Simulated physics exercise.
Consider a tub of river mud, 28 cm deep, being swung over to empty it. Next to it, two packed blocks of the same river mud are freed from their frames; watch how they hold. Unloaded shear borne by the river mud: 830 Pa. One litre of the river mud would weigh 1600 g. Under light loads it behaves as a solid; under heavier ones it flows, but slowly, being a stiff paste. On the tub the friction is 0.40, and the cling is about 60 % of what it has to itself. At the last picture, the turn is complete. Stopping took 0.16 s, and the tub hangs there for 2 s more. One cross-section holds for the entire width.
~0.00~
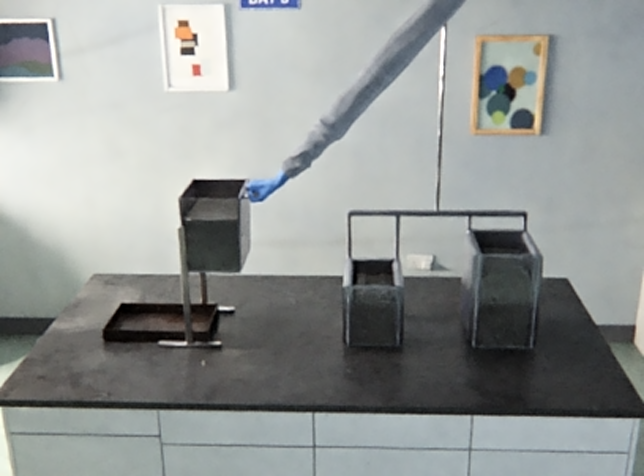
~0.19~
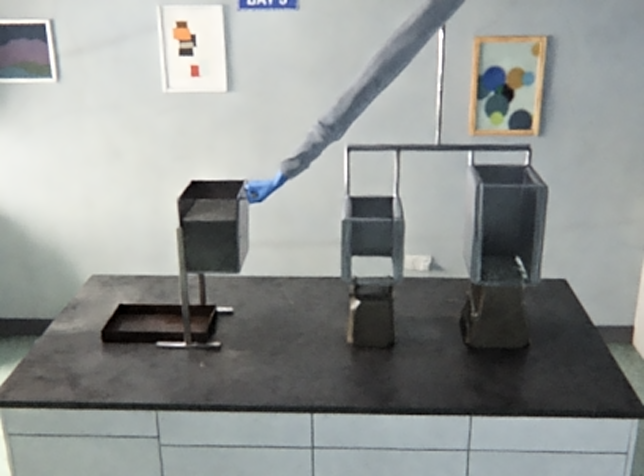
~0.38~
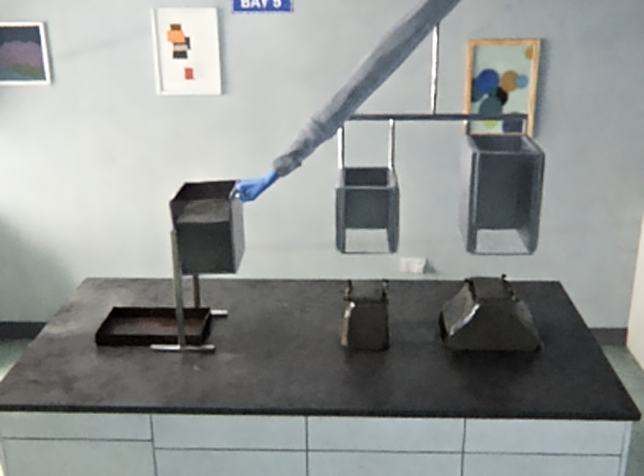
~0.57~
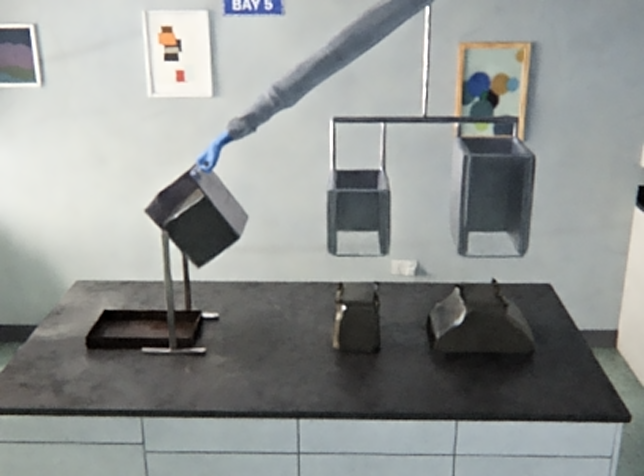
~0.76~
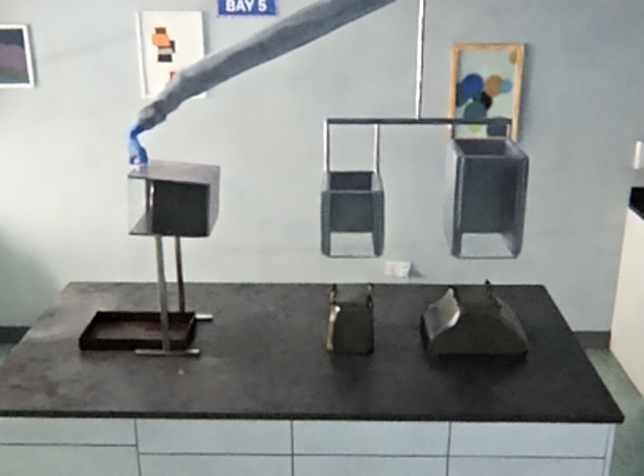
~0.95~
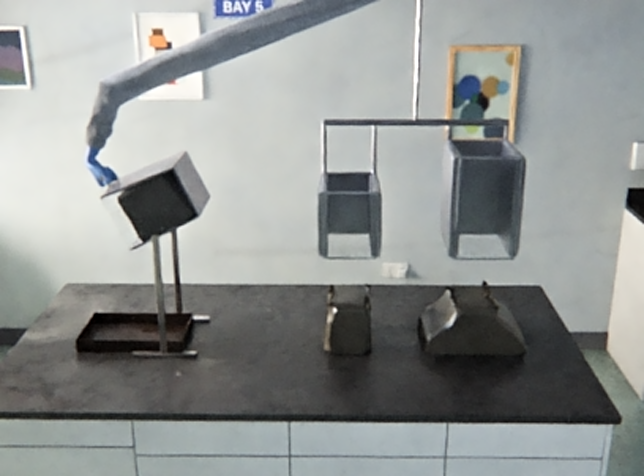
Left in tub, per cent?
0 %.
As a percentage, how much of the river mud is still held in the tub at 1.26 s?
I'd say close to 25 %.
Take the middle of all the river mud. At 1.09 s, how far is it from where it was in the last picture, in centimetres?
The change is near 8 cm.
After 1.09 s, the tub is at 115 degrees and holds 83 %.
After 1.26 s, the tub is at 115 degrees and holds 25 %.
After 1.43 s, the tub is at 115 degrees and holds 0 %.
After 1.60 s, the tub is at 115 degrees and holds 0 %.
After 2.95 s, the tub is at 115 degrees and holds 0 %.
